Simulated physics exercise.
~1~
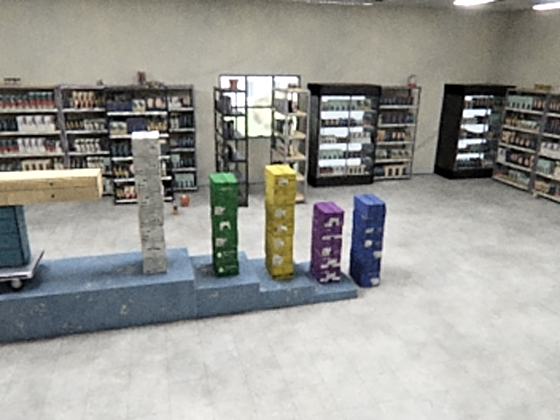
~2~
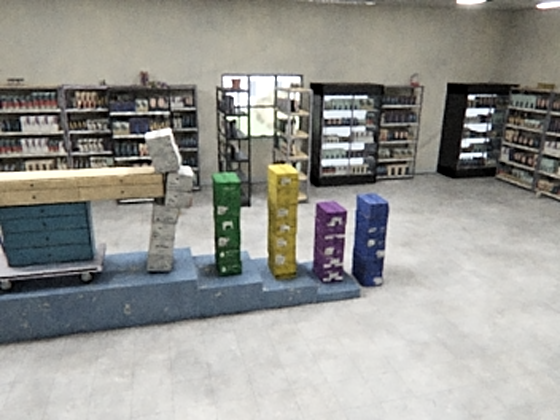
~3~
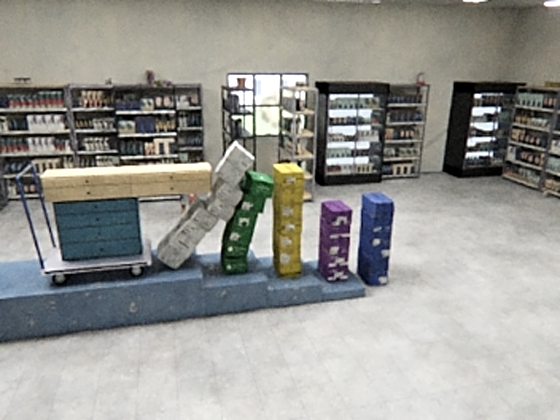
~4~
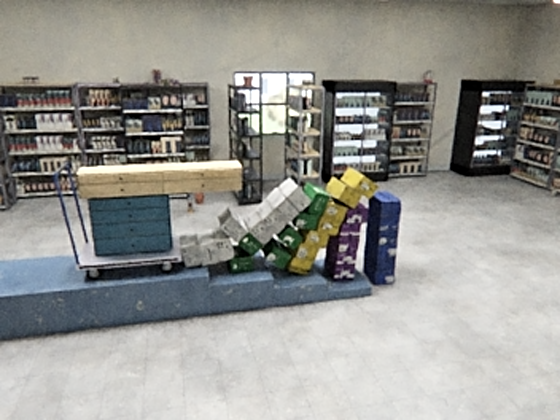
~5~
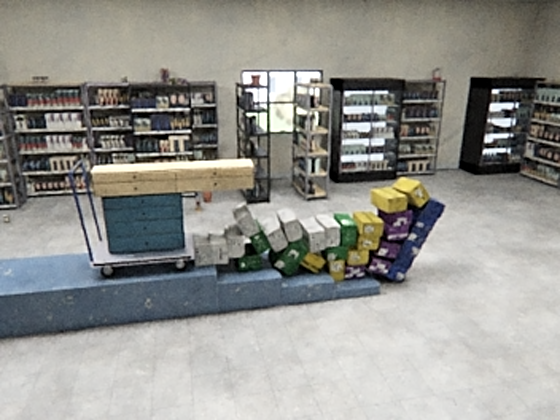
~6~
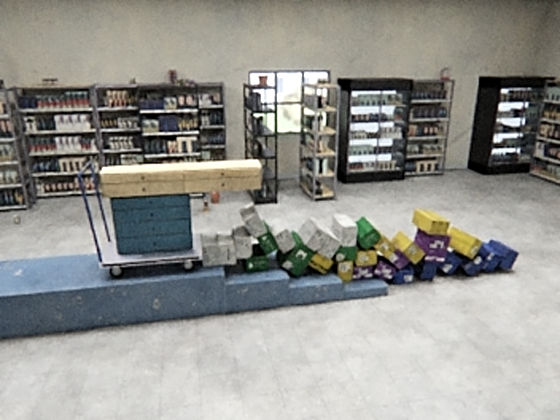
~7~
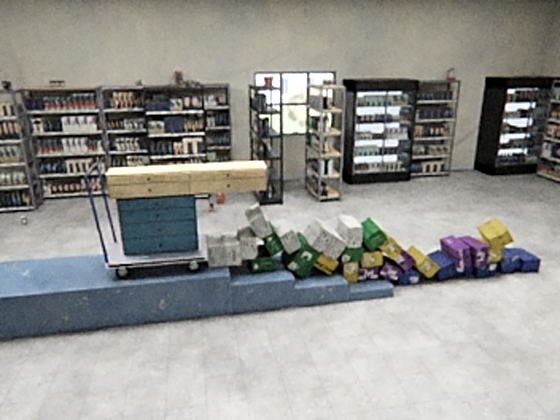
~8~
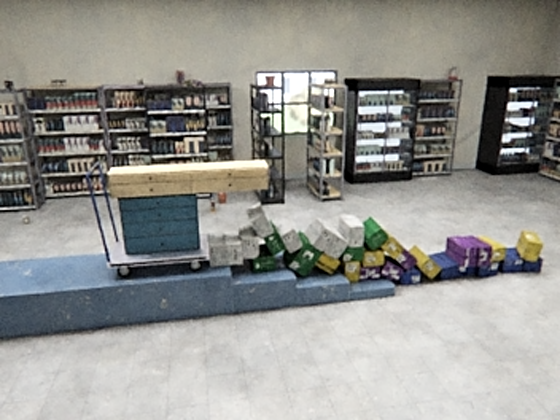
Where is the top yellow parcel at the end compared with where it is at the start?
At the start it sits on top of the upright yellow column on the steps. At the end it lies lower and farther right, near the right end of the fallen parcels, beyond the steps.
